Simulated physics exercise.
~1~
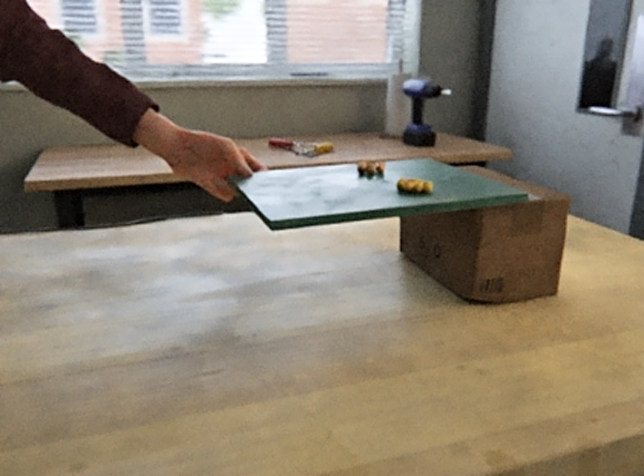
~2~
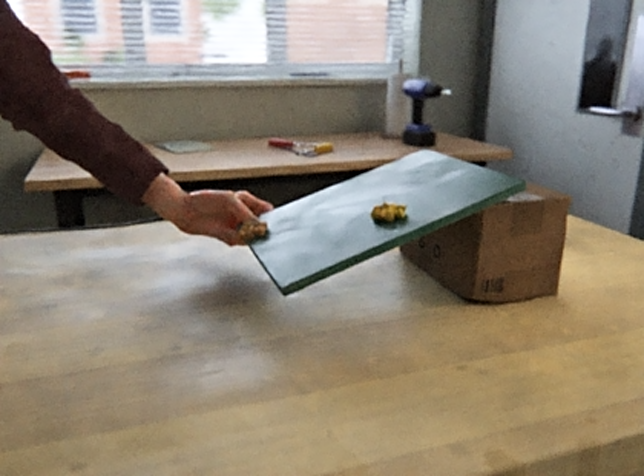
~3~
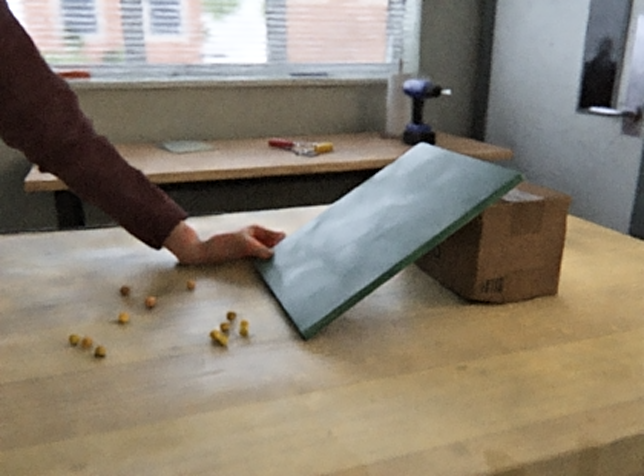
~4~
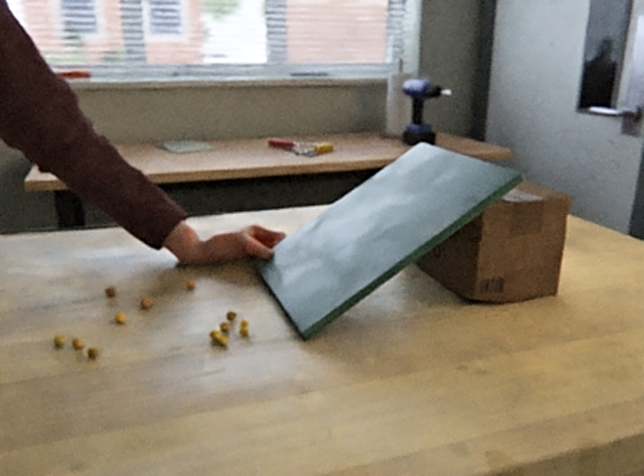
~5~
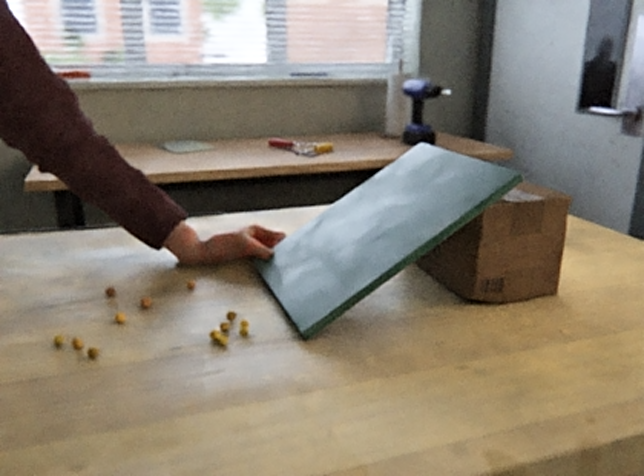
At first, a hand in a dark maroon sleeve holds the left end of a green board level, its other end resting on a cardboard box, with two small clusters of yellow and orange-brown pieces on top. The hand lowers its end, and the board tilts down to the left. The orange-brown cluster slides down toward the fingers, while the yellowish one trails behind midway. The board then comes to rest steeply against the wooden table, emptied, with the pieces scattered to its left. A few roll slightly farther left, then all lie still, some close to the board and others well away, as the hand stays at its edge.
